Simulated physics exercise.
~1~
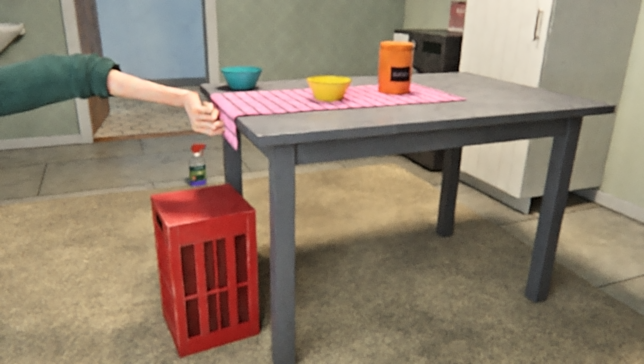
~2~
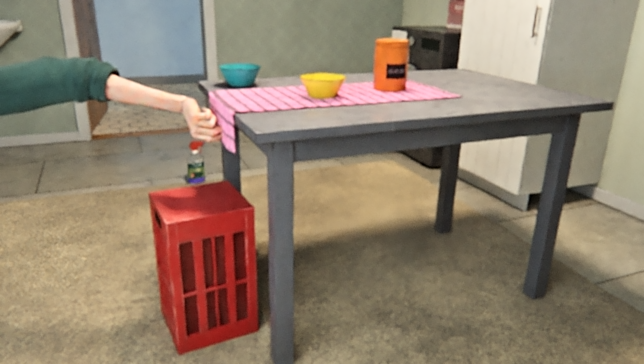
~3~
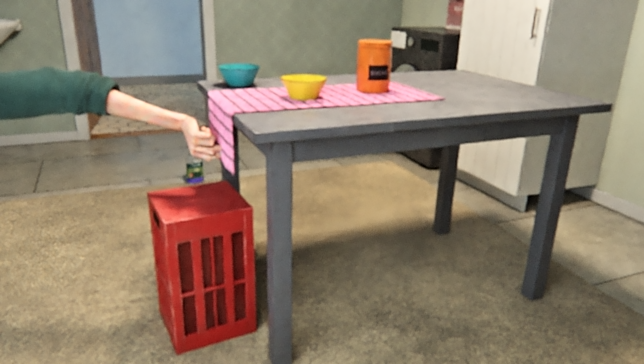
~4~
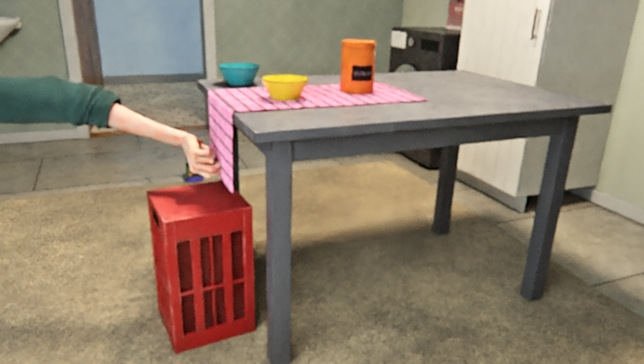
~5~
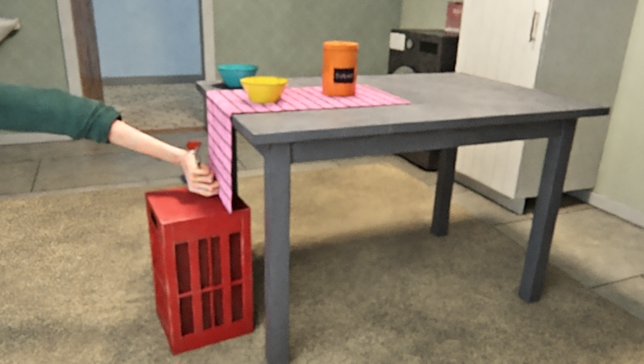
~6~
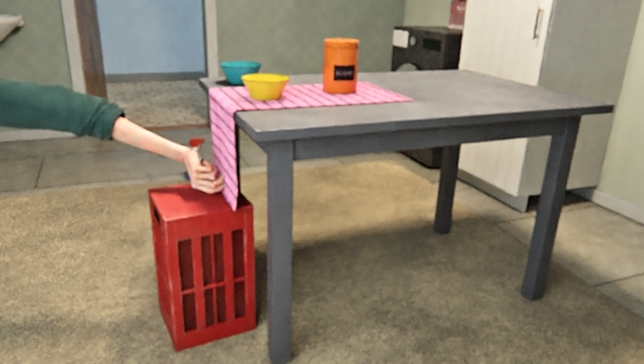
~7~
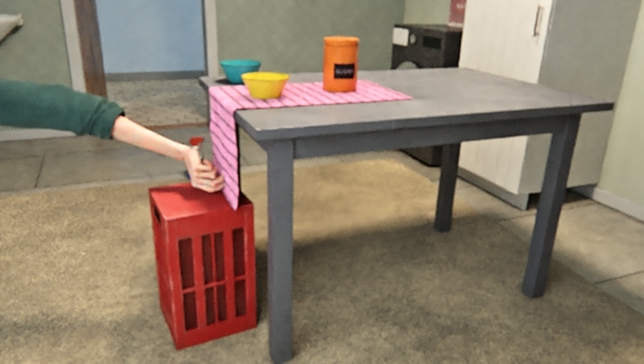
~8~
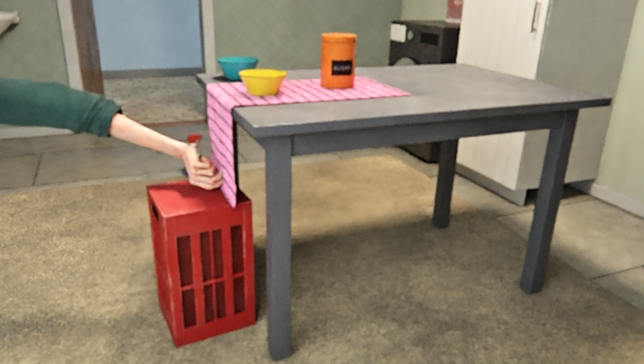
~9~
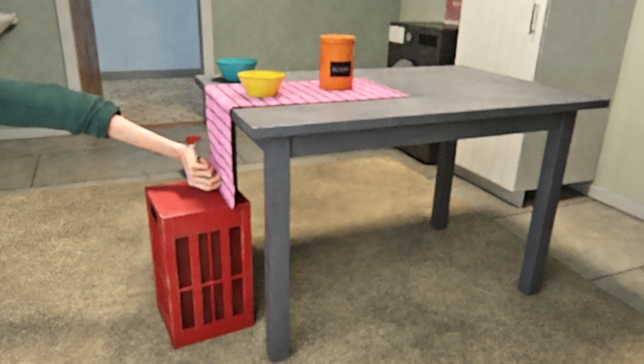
A hand slowly drew the hanging end of a pink tea towel down to a red crate, carrying a yellow bowl and an upright orange canister left across the gray table, then stopped with both still on top and the turquoise bowl unmoved.
